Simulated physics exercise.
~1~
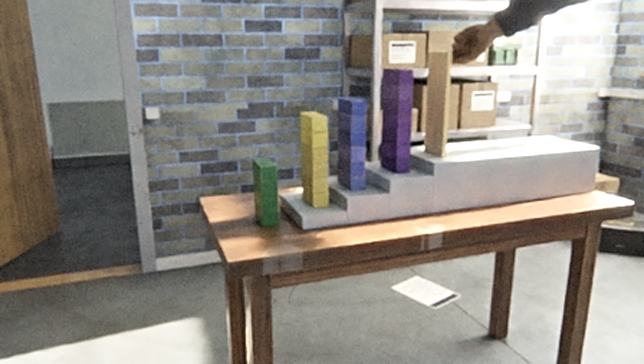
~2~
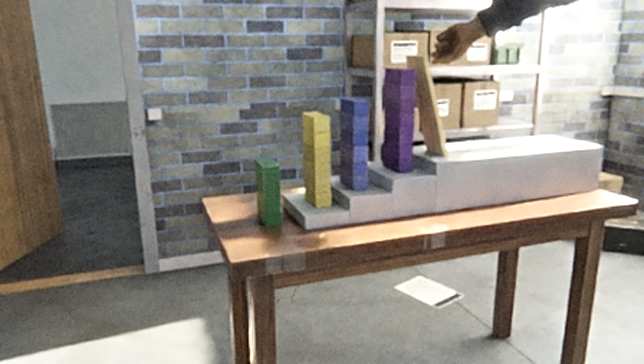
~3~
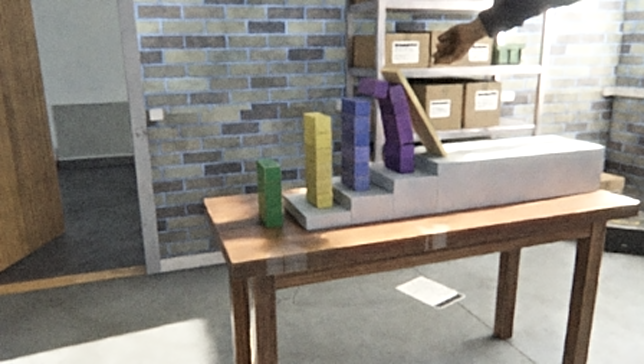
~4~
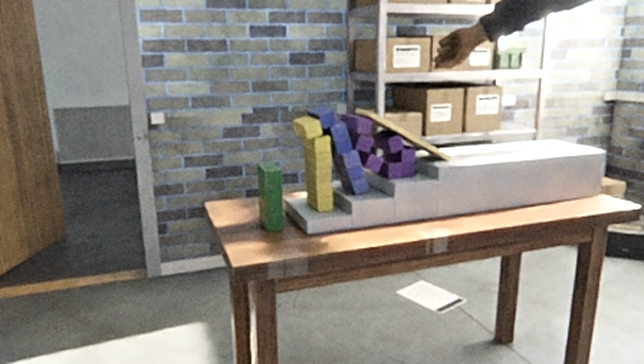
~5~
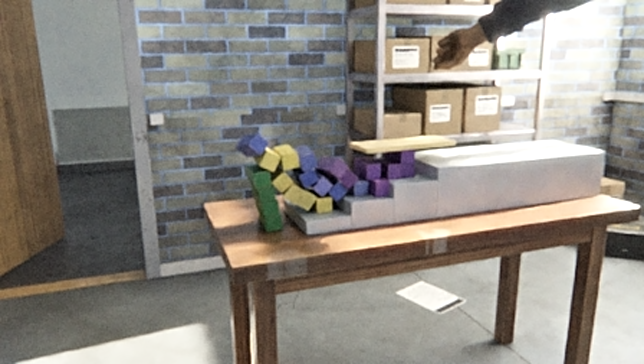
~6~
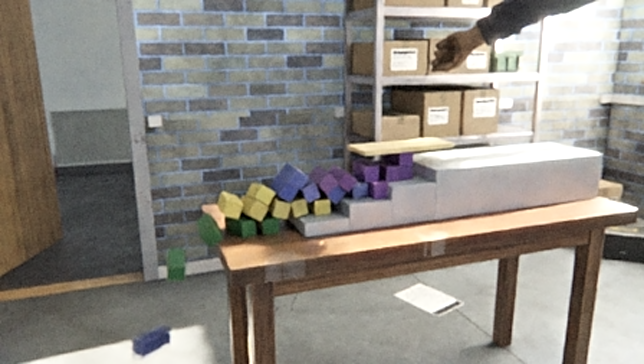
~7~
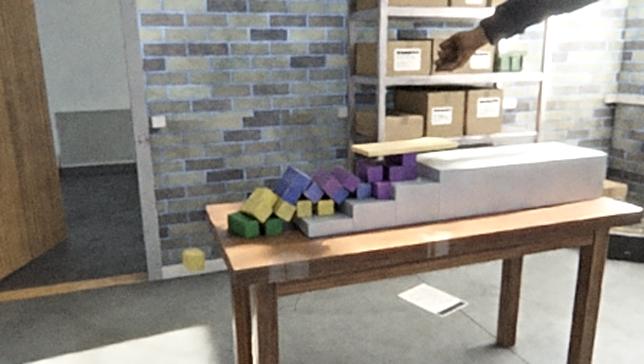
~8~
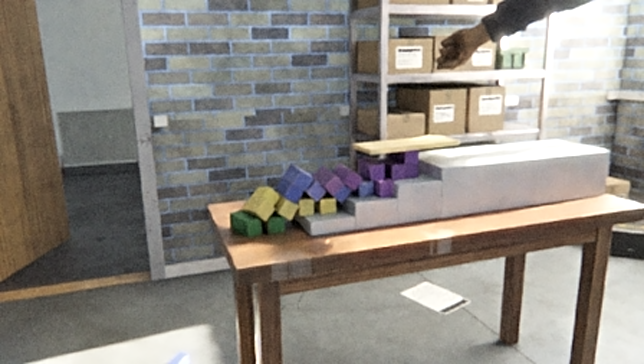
We see a hand tip a wooden board leftward on a stepped platform, toppling stacked columns of purple, blue, yellow and green blocks in turn, until several blocks drop off the table and the rest lie heaped over the steps, the board resting flat on top.
